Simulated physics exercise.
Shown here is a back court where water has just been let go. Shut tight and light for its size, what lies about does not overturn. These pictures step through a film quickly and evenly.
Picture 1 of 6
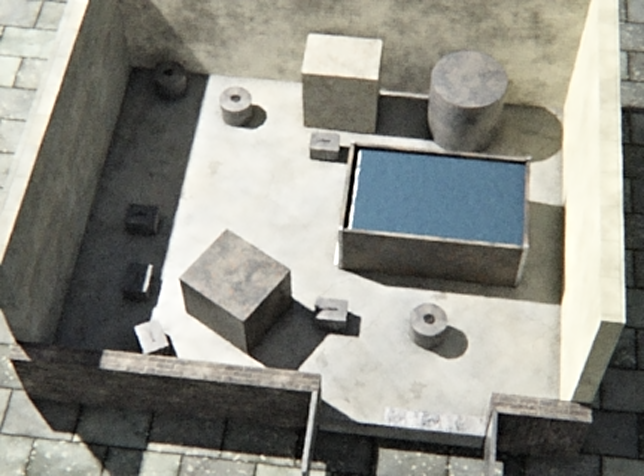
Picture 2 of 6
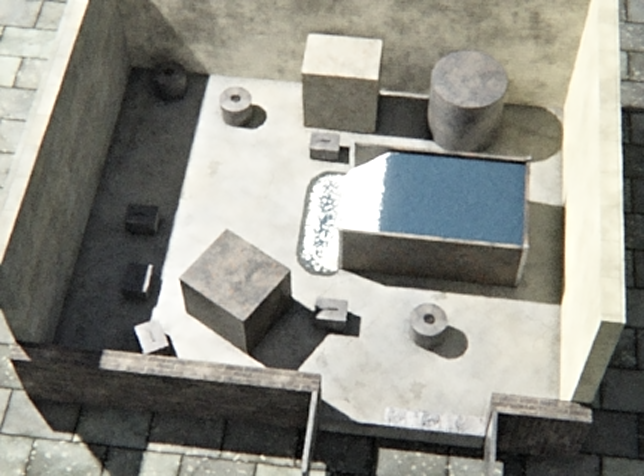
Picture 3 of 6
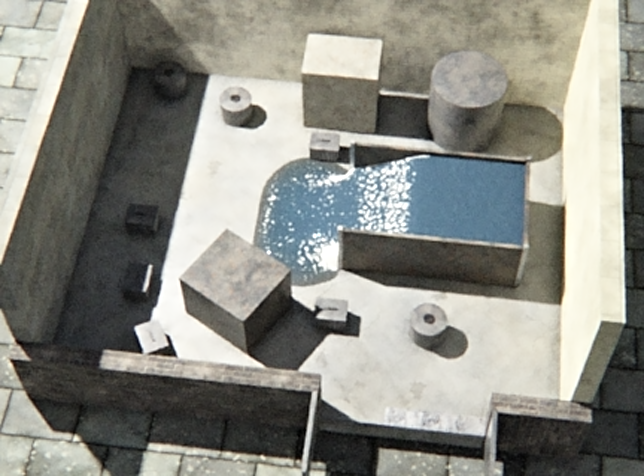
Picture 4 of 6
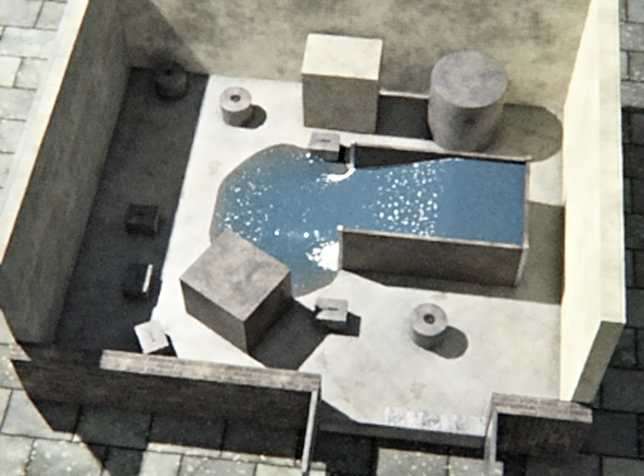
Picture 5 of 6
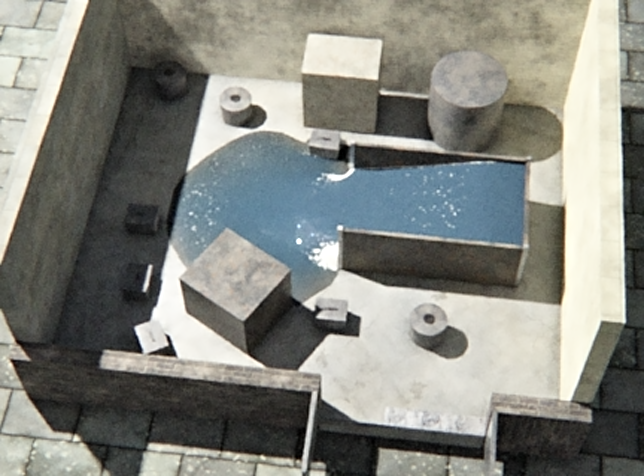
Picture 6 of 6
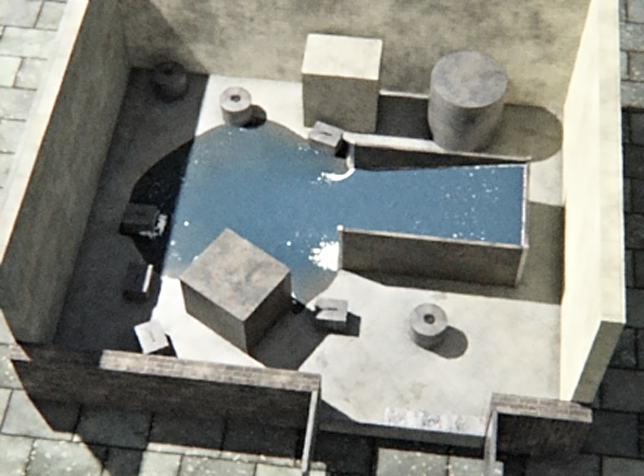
The video shows a walled court where blue water pours from the open left end of a rectangular tank and spreads leftward across the pale floor, surrounding a large block and reaching small objects, one near the opening shifting slightly.
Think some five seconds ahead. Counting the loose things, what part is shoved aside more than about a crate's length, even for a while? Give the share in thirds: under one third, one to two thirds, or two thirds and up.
Two thirds and up.
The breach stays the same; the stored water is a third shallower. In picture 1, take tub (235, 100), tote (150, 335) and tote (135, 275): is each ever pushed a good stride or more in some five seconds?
The first one: Reaches it. The second: Reaches it. The third: Reaches it.
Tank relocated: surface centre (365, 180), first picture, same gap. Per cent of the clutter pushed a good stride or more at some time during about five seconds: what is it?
The share comes to close to 90 percent.
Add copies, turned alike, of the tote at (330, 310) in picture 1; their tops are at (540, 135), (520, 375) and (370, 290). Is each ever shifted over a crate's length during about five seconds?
Here's how it goes: Never gets far, never gets far, and lastly sent far off.
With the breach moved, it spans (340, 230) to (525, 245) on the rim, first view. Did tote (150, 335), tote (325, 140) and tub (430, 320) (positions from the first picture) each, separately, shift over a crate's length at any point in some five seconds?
Here is how they go, in order: Dislodged that far, fails to go that far, and dislodged that far.
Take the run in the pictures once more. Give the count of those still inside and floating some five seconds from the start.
Well, I'd say 5.
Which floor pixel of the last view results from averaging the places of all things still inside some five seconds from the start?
Roughly at (315, 260).
A moment on, 1 of 8 are well off their spots; 1 afloat.
Next, 3 of 8 are well off their spots; 4 afloat.
Later, 4 of 8 are well off their spots; 5 afloat.
In the end, 7 of 8 are well off their spots, and 7 have been at some point; 5 afloat.
